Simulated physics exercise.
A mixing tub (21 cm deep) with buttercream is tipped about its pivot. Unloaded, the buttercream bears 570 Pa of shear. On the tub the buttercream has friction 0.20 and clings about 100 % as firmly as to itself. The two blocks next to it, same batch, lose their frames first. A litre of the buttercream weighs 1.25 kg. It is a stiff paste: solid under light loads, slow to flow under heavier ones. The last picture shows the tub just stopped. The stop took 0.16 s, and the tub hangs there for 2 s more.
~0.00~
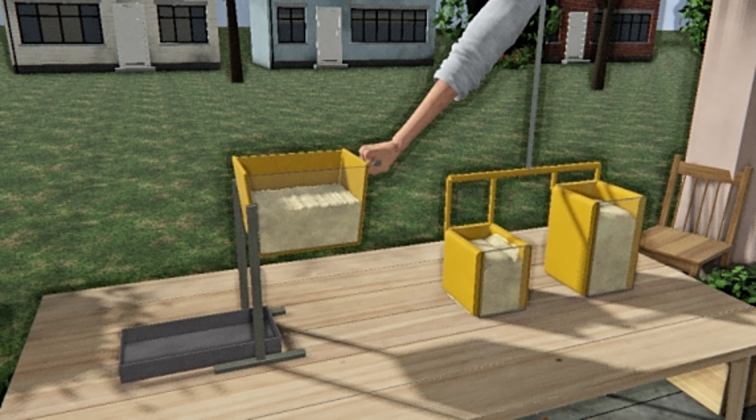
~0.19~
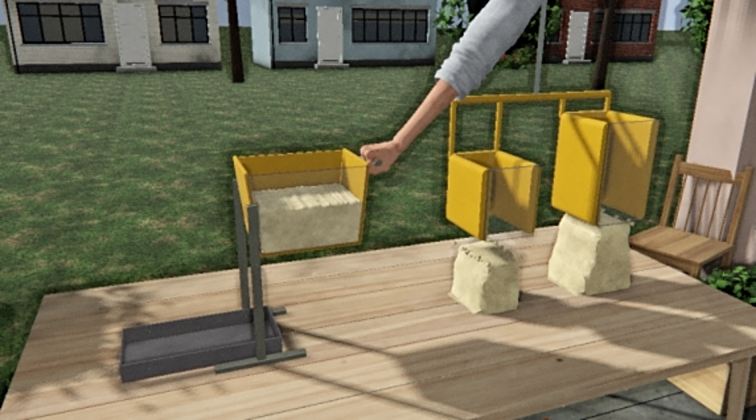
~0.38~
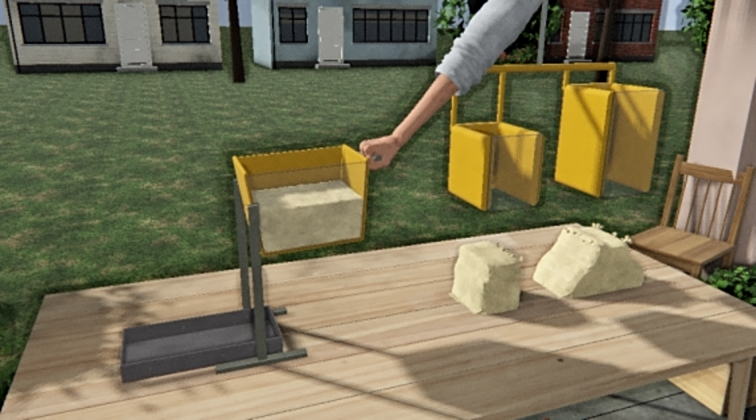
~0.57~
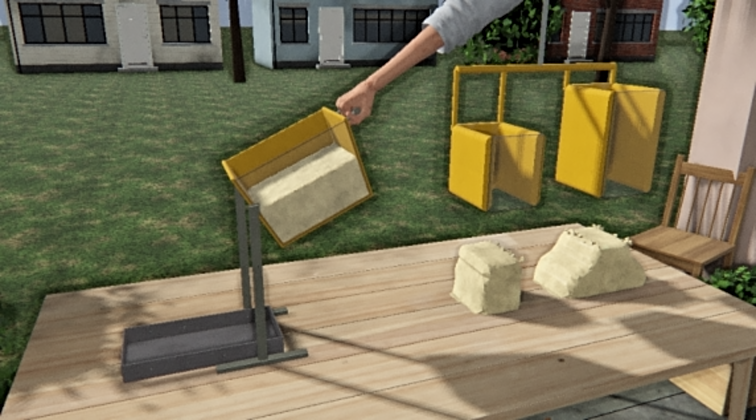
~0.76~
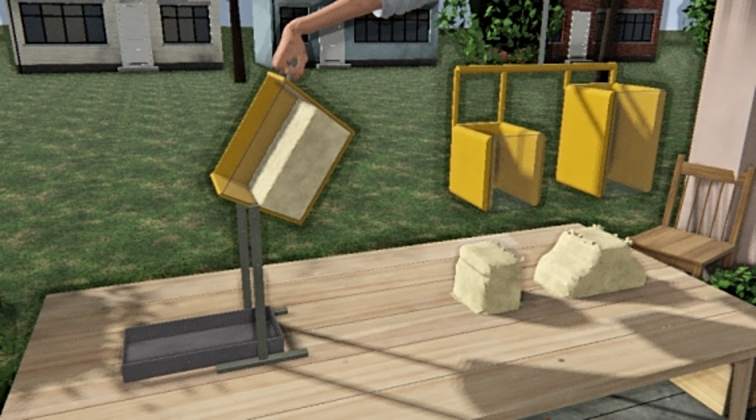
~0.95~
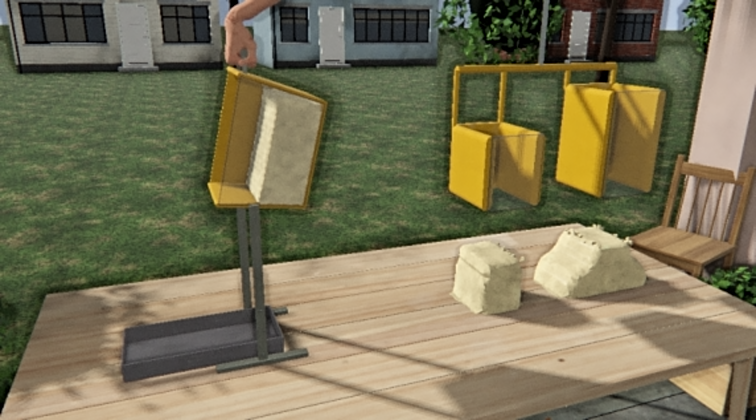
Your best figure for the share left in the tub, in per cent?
Close to 100 per cent.
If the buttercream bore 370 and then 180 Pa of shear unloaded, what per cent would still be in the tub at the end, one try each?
In that order: 80 %, 55 %.
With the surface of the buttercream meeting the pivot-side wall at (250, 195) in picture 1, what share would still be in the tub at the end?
In that case some 95 per cent.
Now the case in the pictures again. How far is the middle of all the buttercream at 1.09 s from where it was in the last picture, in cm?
Some 1 cm.
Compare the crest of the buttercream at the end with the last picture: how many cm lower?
Some 4 cm.
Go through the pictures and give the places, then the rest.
In the first picture, handle-side rim at (365, 165), tilt 0 degrees; highest point of the buttercream at (359, 202); test blocks 18 cm, 27 cm high (left to right).
In the second picture, handle-side rim at (366, 165), tilt 0 degrees; highest point of the buttercream at (360, 202); test blocks 17 cm, 24 cm high (left to right).
In the third picture, handle-side rim at (366, 161), tilt 2 degrees; highest point of the buttercream at (359, 199); test blocks 17 cm, 18 cm high (left to right).
In the fourth picture, handle-side rim at (344, 120), tilt 25 degrees; highest point of the buttercream at (356, 159); test blocks 17 cm, 17 cm high (left to right).
In the fifth picture, handle-side rim at (284, 82), tilt 58 degrees; highest point of the buttercream at (317, 111); test blocks 17 cm, 17 cm high (left to right).
In the sixth picture, handle-side rim at (239, 77), tilt 77 degrees; highest point of the buttercream at (280, 96); test blocks 17 cm, 17 cm high (left to right).
By 1.09 s, the tub is at 77 degrees and holds 100 %.
By 1.26 s, the tub is at 77 degrees and holds 100 %.
By 1.43 s, the tub is at 77 degrees and holds 100 %.
By 1.60 s, the tub is at 77 degrees and holds 100 %.
By 2.95 s, at the end, the tub is at 77 degrees and holds 100 %.
